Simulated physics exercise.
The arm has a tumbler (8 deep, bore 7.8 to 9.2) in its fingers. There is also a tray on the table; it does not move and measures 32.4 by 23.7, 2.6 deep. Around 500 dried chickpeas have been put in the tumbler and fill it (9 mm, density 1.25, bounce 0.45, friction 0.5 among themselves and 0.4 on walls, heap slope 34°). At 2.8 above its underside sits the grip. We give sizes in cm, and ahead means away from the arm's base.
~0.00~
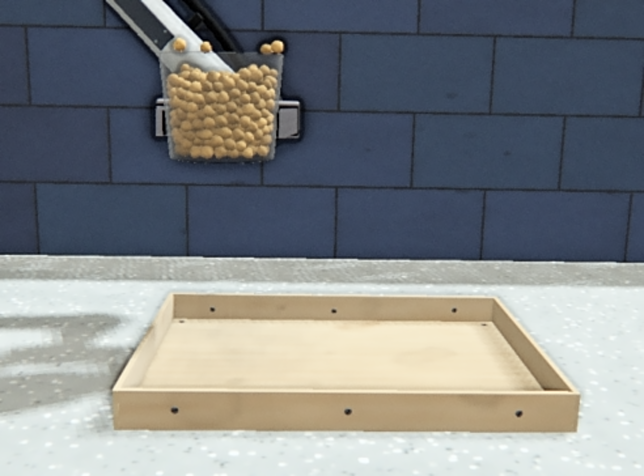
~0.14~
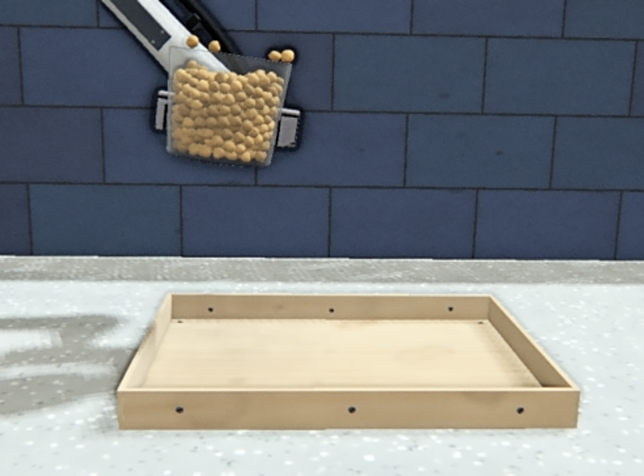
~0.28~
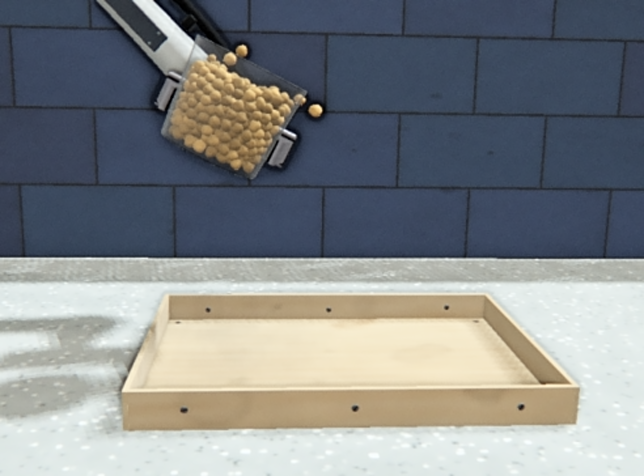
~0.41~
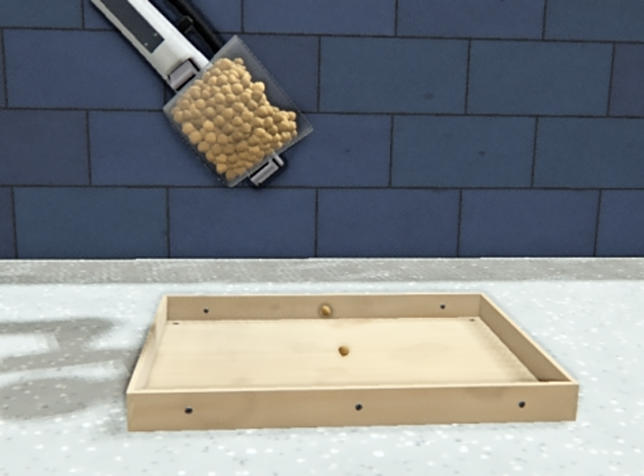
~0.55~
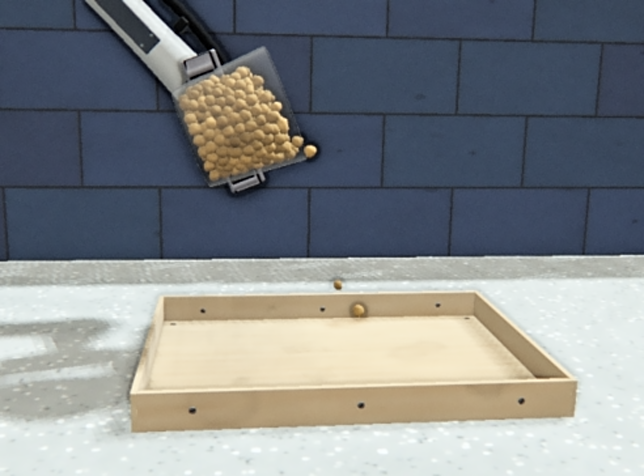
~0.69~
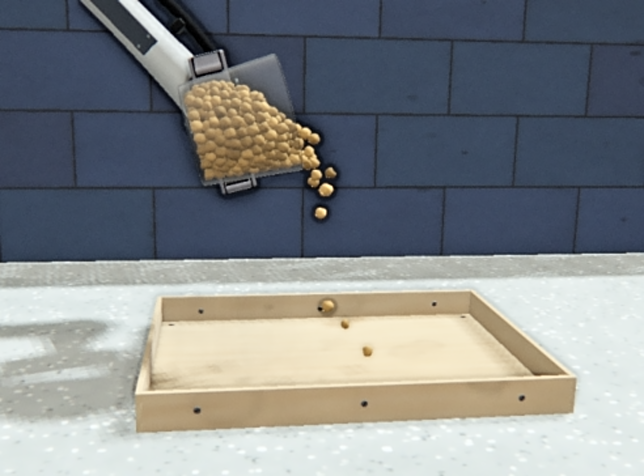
A white and black robot arm reaches in from the upper left, gripping a clear tumbler heaped with tan chickpeas before a dark blue tiled wall. Seen from the front and slightly above, a shallow pale wooden tray rests on a speckled light counter below. The arm tilts the tumbler steadily rightward, a couple of chickpeas drop into the tray, then more tumble off the lip as the view drifts slightly.
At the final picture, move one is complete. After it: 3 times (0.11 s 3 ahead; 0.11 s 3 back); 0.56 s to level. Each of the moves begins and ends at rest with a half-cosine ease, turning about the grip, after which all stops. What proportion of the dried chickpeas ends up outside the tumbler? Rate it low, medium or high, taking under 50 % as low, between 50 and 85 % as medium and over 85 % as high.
Rating: Medium.
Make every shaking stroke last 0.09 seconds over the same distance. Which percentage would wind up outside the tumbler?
Roughly 80 percent then.
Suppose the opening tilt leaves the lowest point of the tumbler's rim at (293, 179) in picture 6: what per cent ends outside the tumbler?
Around 90 in a hundred.
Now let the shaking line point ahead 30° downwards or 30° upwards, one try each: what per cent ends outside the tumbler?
Try one gives about 55 in a hundred, try two about 80 in a hundred.
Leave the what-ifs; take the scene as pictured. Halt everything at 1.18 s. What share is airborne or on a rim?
I'd reckon close to 15 per cent.
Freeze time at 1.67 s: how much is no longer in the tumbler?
Around 75 percent at that moment.
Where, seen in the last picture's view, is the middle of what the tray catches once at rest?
I'd put it at roughly (395, 353).
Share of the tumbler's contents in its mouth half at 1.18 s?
Roughly 50 per cent.
After 1.18 s, tilted 76° forward, highest piece 21 above the table; 225 in the tray, 205 in the tumbler, 75 in flight or on a rim.
After 1.67 s, tilted 30° forward, highest piece 24 above the table; 369 in the tray, 133 in the tumbler, 1 on the table or floor, 2 in flight or on a rim.
After 2.11 s, level, highest piece 24 above the table; 371 in the tray, 133 in the tumbler, 1 on the table or floor.
After 3.16 s, level, highest piece 24 above the table; 371 in the tray, 133 in the tumbler, 1 on the table or floor.
In the end, 371 in the tray, 133 in the tumbler, 1 on the table or floor. That is 74 % outside the tumbler.
